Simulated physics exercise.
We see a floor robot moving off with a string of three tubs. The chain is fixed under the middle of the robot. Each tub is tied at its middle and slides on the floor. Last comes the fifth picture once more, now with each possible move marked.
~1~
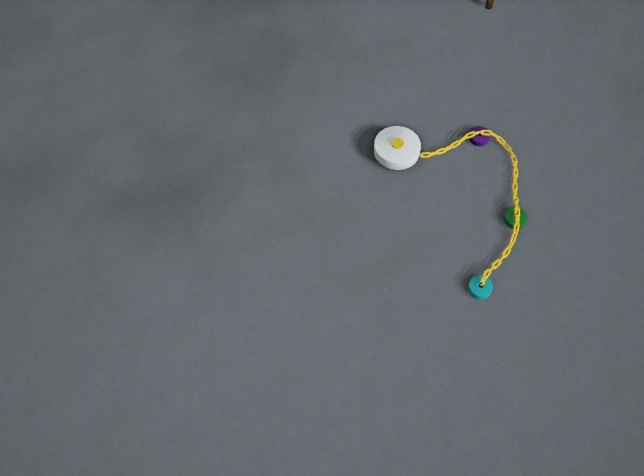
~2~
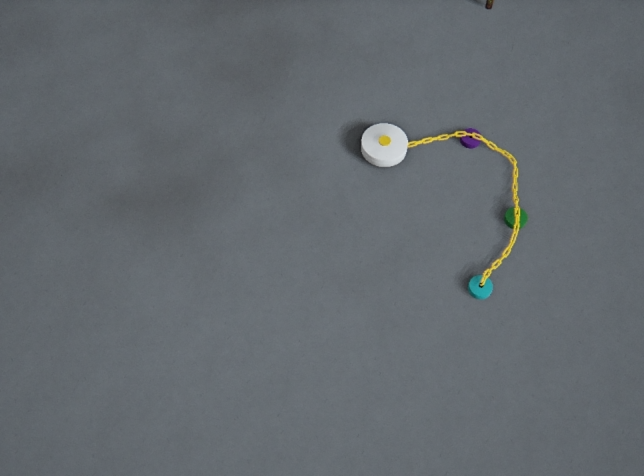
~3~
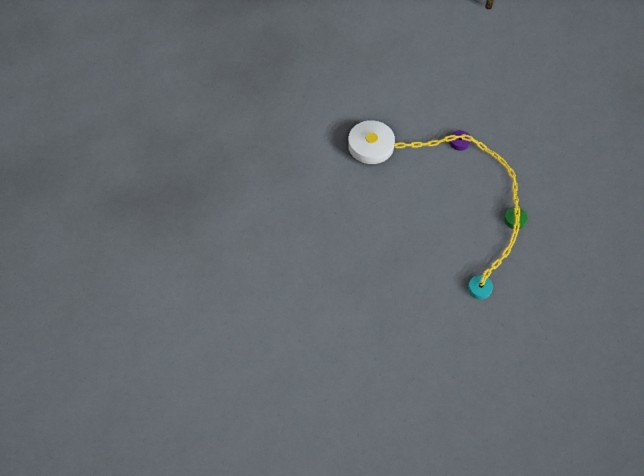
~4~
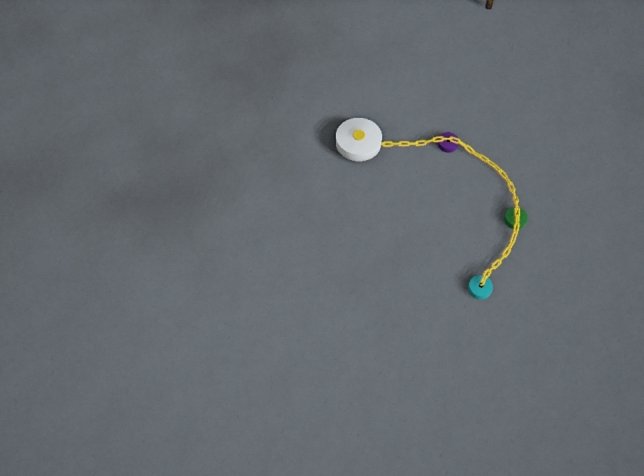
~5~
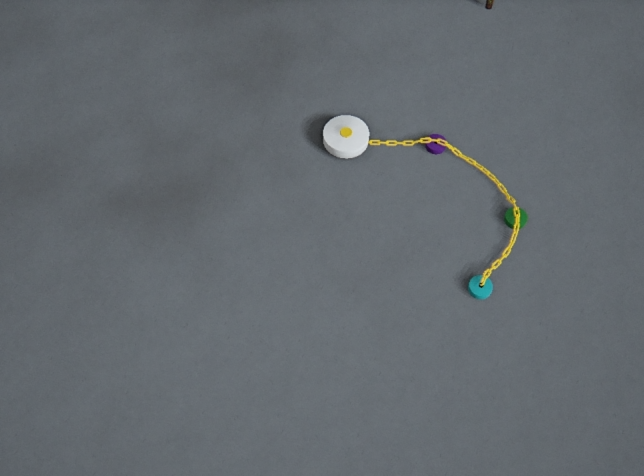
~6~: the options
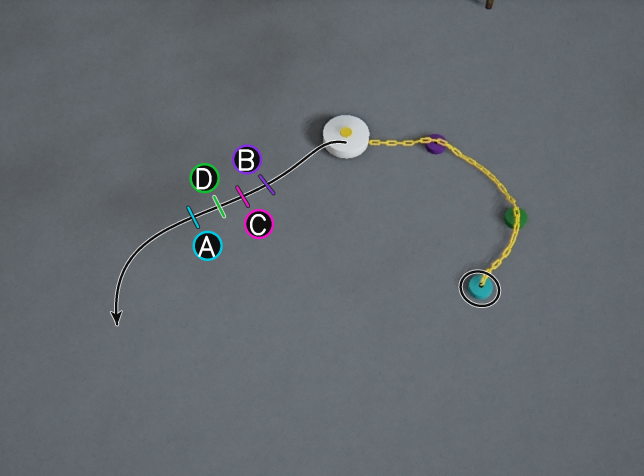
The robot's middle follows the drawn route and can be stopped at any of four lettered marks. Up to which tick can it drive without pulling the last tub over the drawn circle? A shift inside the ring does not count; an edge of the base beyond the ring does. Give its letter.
At A, and not beyond.
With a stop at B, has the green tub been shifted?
Yes.
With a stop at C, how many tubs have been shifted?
Two.
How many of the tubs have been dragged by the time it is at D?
Two.
On the marked copy, A at (193, 217); B at (267, 185); C at (243, 197); D at (219, 207); the ring at (480, 289); the route from (346, 142) via (208, 211) to (117, 325).
With A. Early on, robot (296, 161); turquoise tub (481, 287); green tub (499, 212); purple tub (388, 164).
Further on, robot (244, 191); turquoise tub (481, 287); green tub (459, 208); purple tub (338, 186).
At the end, robot (192, 213); turquoise tub (479, 285); green tub (411, 223); purple tub (288, 206); the ringed tub at the far end is still in its ring.
As for the rest, B is safe but short; C is safe but short; D is safe but short.
